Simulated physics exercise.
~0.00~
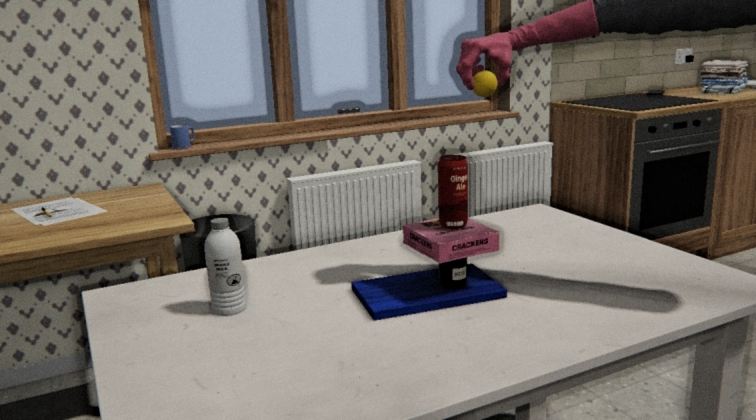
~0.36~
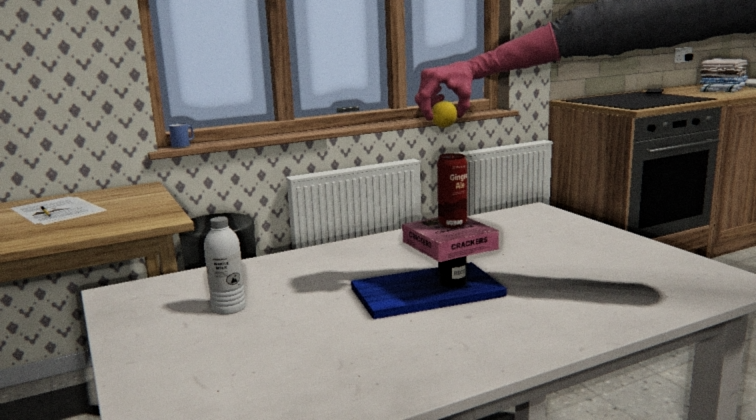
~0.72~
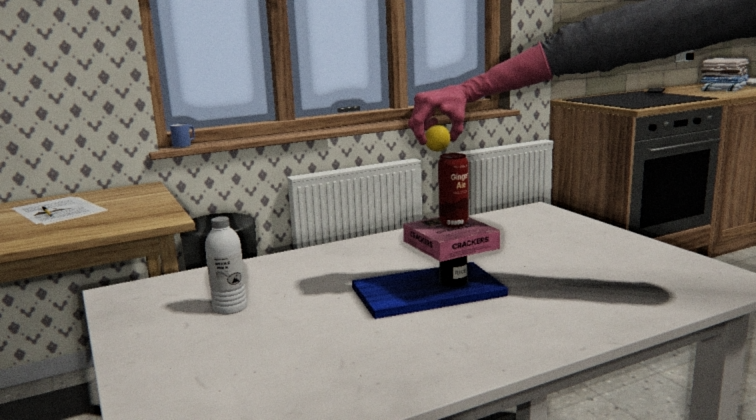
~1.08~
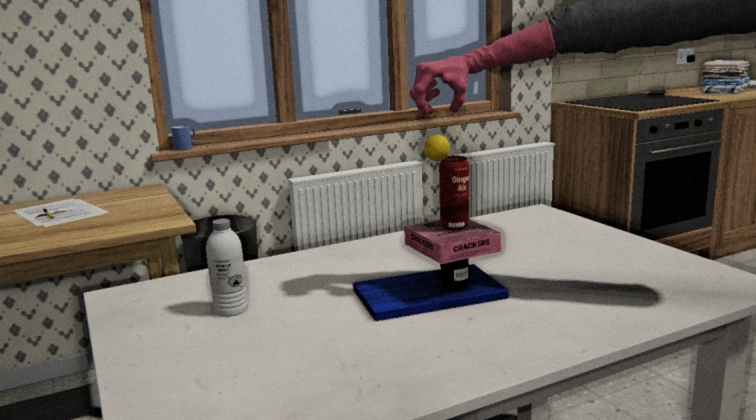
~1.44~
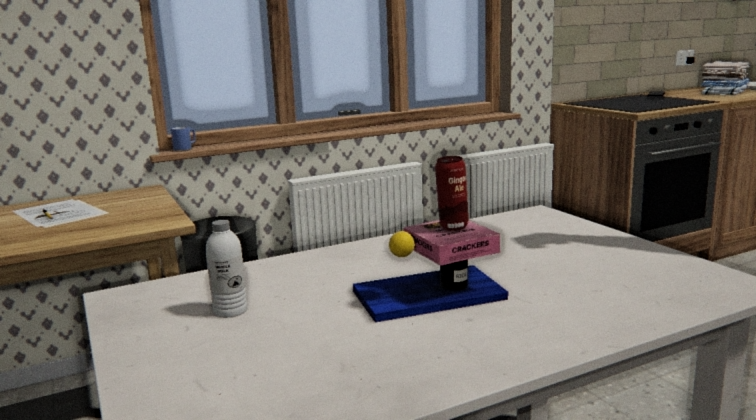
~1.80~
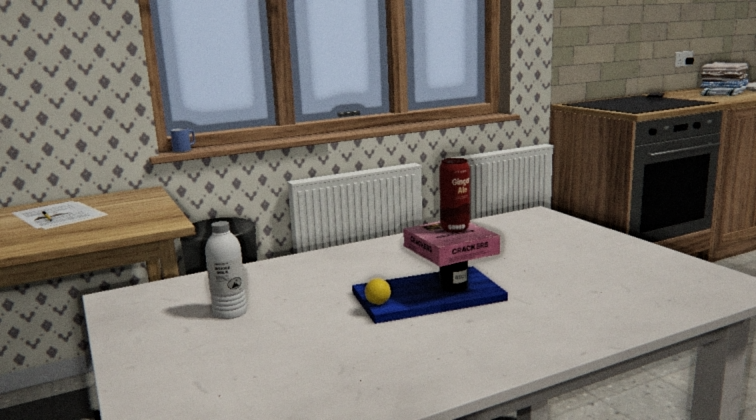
The video shows a gloved hand lowering a yellow lemon onto a red can stacked on a pink packet, a black jar and a blue board, then letting go. The lemon drops off to the left and ends on the board, while the rest stays stacked.
